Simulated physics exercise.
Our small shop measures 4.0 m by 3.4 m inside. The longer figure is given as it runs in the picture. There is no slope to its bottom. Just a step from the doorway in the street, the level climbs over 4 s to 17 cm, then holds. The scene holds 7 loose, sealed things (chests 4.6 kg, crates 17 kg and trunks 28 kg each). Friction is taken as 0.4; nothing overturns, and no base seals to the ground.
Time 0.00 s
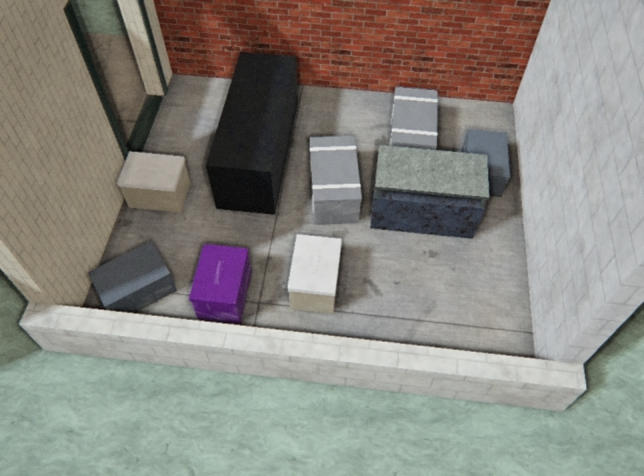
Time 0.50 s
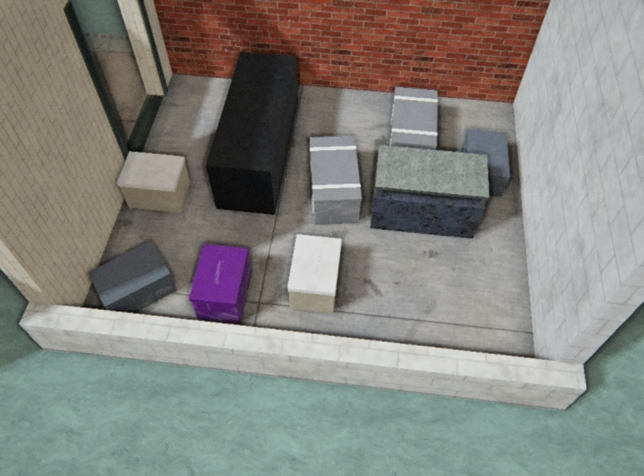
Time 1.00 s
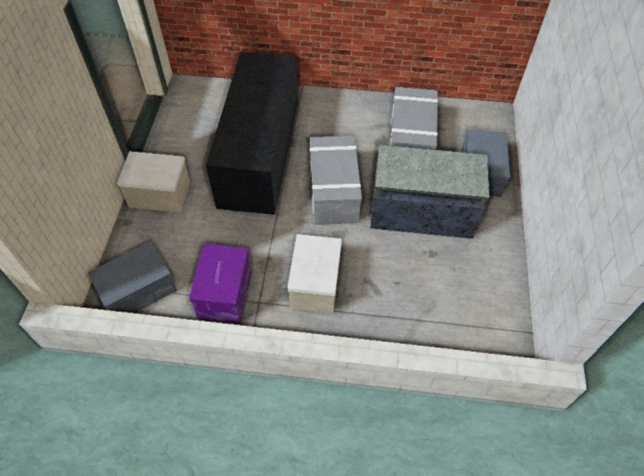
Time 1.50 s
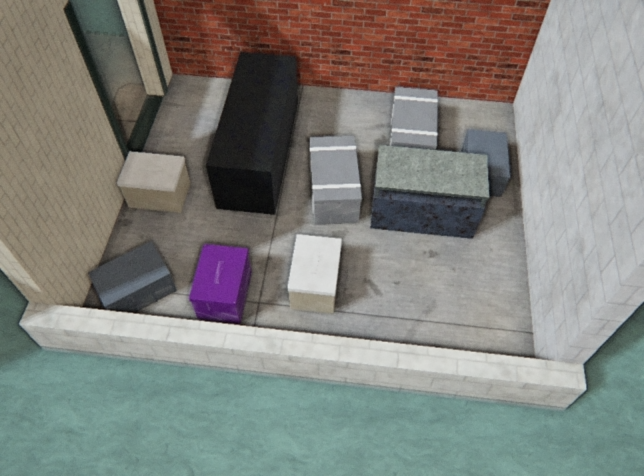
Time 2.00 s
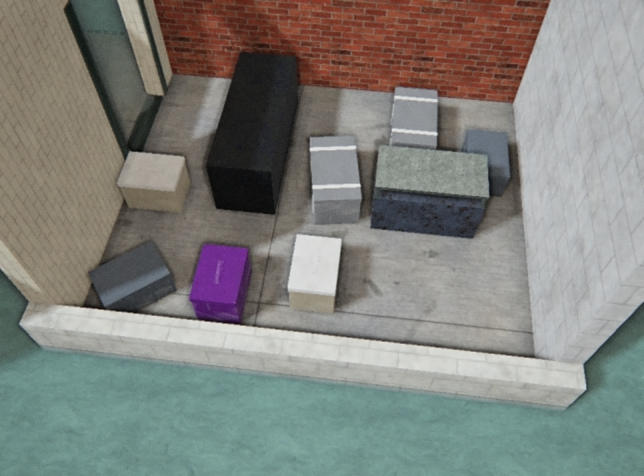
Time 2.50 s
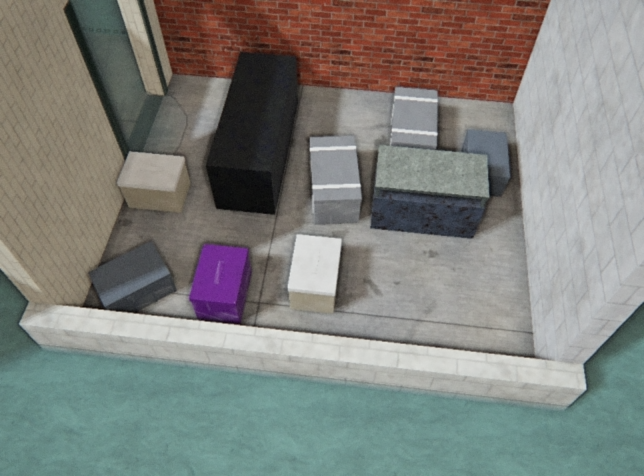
Boxes and trunks stay still in a small walled room as greenish water ripples outside.
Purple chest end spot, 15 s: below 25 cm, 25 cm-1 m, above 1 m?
Above 1 m.
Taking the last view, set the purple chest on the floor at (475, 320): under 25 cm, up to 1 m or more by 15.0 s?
Outcome - it covers a small distance.
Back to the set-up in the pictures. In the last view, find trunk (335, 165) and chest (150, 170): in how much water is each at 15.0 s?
Around 7 cm and 8 cm.
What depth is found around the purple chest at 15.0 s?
About 10 cm.
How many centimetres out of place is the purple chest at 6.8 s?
By that time, close to 60 cm.
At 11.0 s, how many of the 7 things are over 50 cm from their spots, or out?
By that point, 4.
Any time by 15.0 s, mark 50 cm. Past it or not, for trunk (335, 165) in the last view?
It is below that.
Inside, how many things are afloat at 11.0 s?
Of them, 3.
After 3.5 s the purple chest is near (219, 273), 0.0 m from its start, aground; 0 afloat.
After 6.8 s the purple chest is near (293, 297), 0.7 m from its start, aground; 2 afloat.
After 11.0 s the purple chest is near (511, 240), 2.5 m from its start, afloat; 3 afloat.
After 15.0 s the purple chest is near (480, 242), 2.3 m from its start, afloat; 5 afloat.
